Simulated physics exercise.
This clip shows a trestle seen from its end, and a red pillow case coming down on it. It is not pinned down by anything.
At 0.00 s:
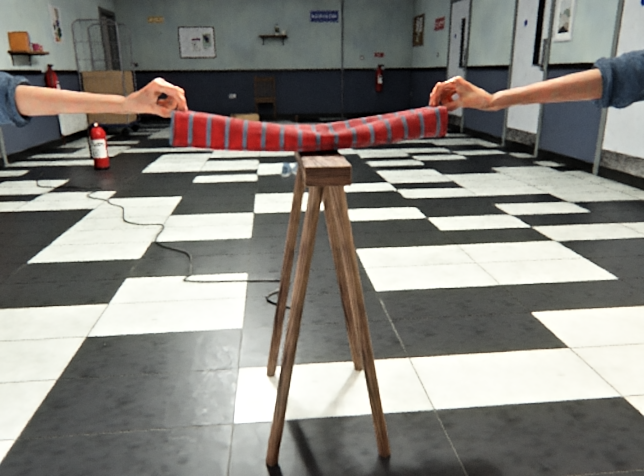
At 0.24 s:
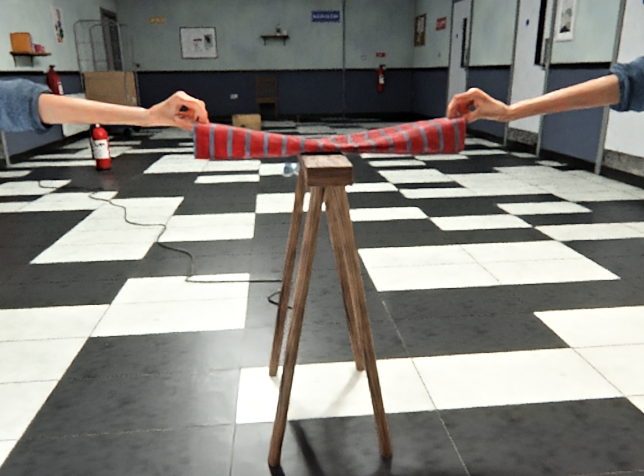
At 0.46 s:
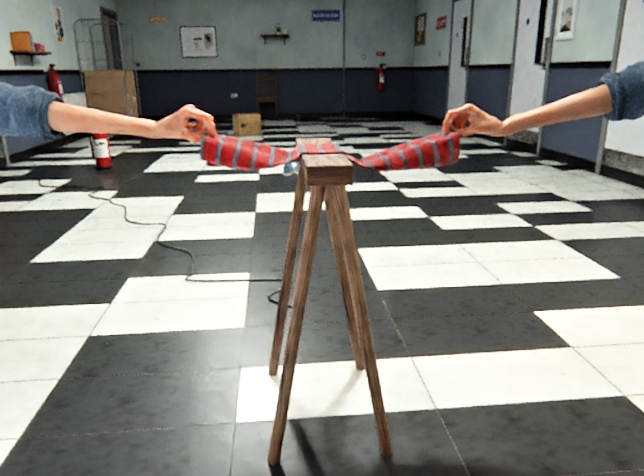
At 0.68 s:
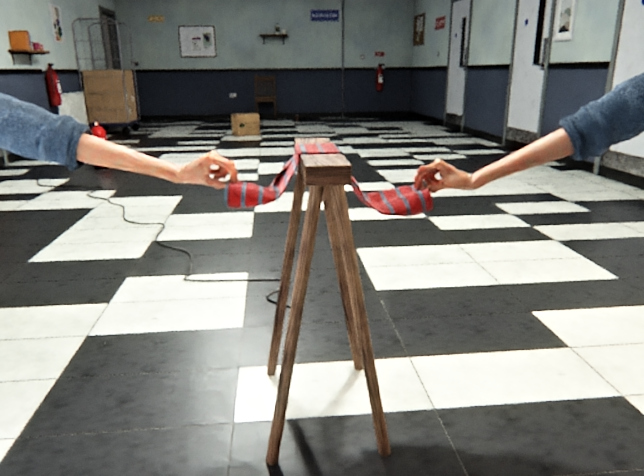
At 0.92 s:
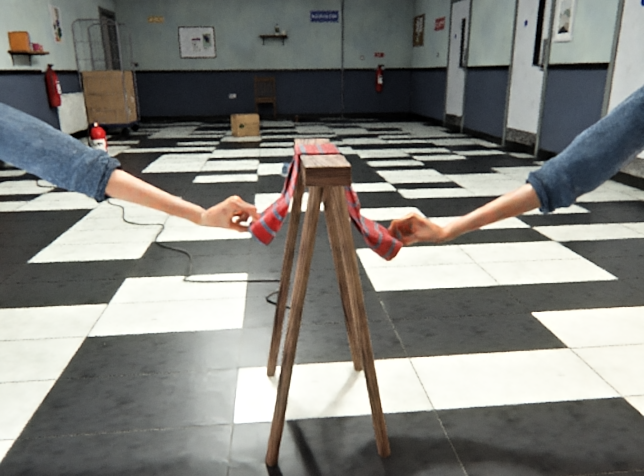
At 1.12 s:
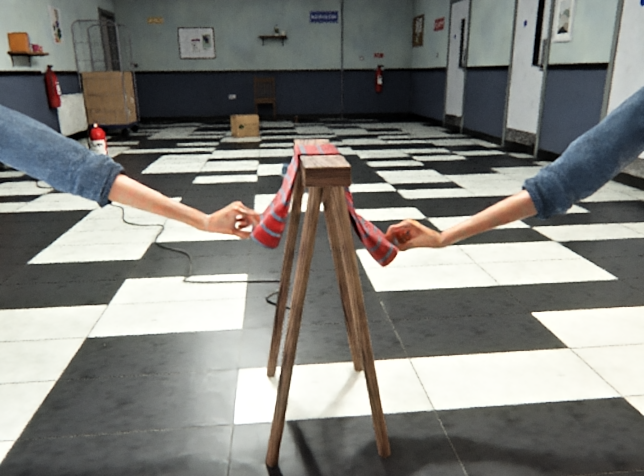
Two hands in blue sleeves, one reaching in from each side, hold a red striped cloth over a narrow wooden trestle seen end-on in a room with a black-and-white checkered floor. Behind are pale walls with a dark lower band, a red extinguisher at left and white doors at right. The hands lower the cloth across the trestle's top and draw its ends downward and inward, while the camera stays still.
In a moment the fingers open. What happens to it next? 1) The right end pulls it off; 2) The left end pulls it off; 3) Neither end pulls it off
Neither end pulls it off.
Around 1.48 s, pillow case hanging on both sides, left end near (324, 239), right end near (322, 269).
Around 2.10 s, pillow case hanging on both sides, left end near (289, 245), right end near (362, 267).
Around 2.94 s, pillow case hanging on both sides, left end near (299, 244), right end near (351, 269).
Finally, pillow case hanging on both sides, left end near (303, 244), right end near (341, 271). The red pillow case keeps its place.
